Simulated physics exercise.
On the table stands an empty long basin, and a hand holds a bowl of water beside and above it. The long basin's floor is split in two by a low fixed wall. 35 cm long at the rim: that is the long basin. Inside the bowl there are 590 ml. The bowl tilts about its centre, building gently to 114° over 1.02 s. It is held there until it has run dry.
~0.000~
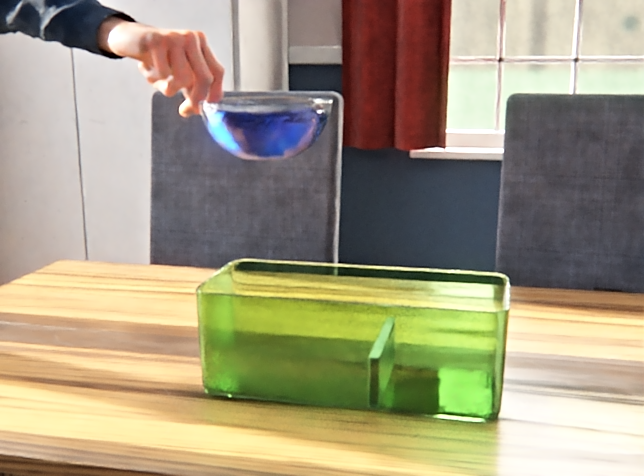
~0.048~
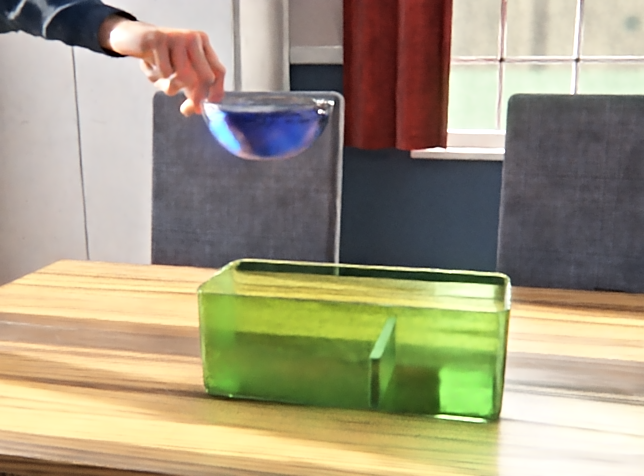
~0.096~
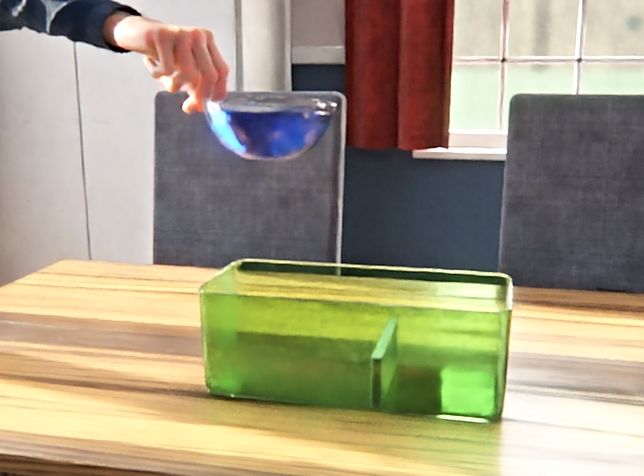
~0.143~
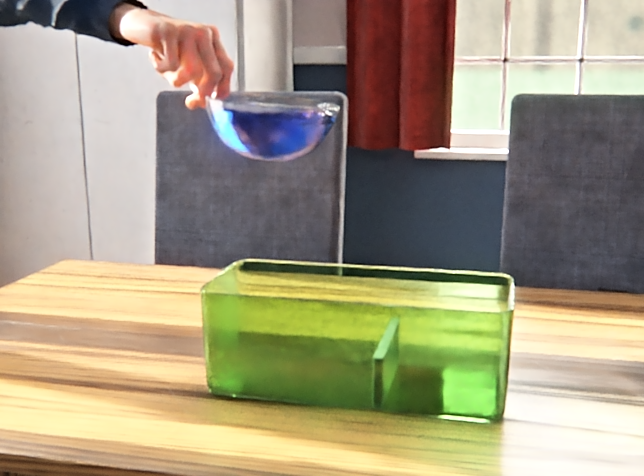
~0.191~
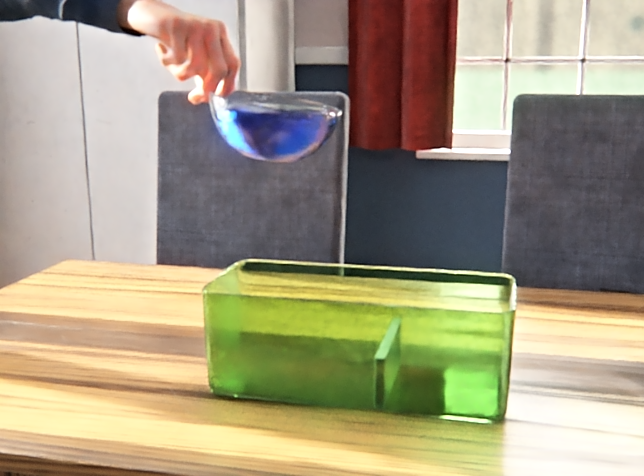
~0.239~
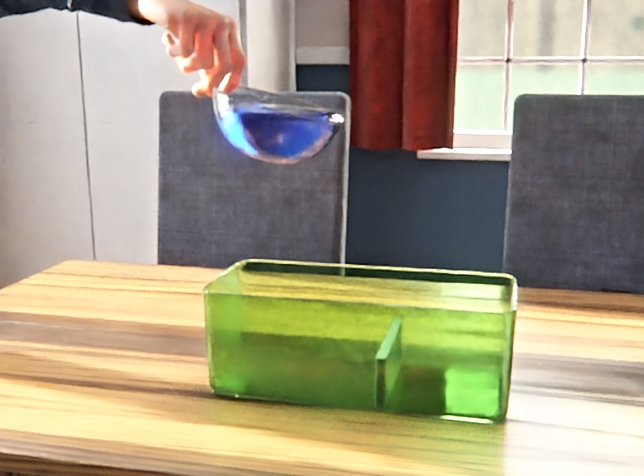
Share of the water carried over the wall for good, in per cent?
Near 56 per cent.
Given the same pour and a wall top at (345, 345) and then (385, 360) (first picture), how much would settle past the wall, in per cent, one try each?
85 then 60 %.
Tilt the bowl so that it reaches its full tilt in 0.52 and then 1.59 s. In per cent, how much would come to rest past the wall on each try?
30 and 65 %.
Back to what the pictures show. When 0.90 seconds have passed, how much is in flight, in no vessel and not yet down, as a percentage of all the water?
Close to 2 %.
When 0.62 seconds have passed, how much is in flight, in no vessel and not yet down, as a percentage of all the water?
Estimate: About 48 % of all of it.
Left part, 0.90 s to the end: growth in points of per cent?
Around 1 in a hundred.
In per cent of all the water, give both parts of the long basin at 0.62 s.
Near 6 on the left, 24 on the right.
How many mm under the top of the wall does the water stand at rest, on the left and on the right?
Roughly 52 mm on the left side and roughly 44 mm on the right.
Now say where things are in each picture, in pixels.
In the first picture, it leans 0°; its right rim is at (330, 103); the water meets the walls at (209, 109) and (328, 110); the long basin's rim runs from (215, 276) to (508, 294); the wall's top is at (384, 337).
In the second picture, it leans 1°; its right rim is at (331, 104); the water meets the walls at (211, 108) and (328, 111).
In the third picture, it leans 2°; its right rim is at (333, 106); the water meets the walls at (214, 108) and (330, 112).
In the fourth picture, it leans 5°; its right rim is at (336, 110); the water meets the walls at (216, 107) and (334, 113).
In the fifth picture, it leans 10°; its right rim is at (339, 115); the water meets the walls at (220, 107) and (337, 115).
In the sixth picture, it leans 15°; its right rim is at (341, 122); the water meets the walls at (224, 107) and (341, 116).
By 0.62 s the tilt is 76° and 21 per cent is still to pour, 6 is left of the wall and 24 right of it.
By 0.90 s the tilt is 110° and 0 per cent is still to pour, 42 is left of the wall and 56 right of it.
By 1.20 s the tilt is 114° and 0 per cent is still to pour, 43 is left of the wall and 57 right of it.
By 1.52 s the tilt is 114° and 0 per cent is still to pour, 43 is left of the wall and 57 right of it.
At rest 43 per cent lies left of the wall, 56 right of it and 1 outside.
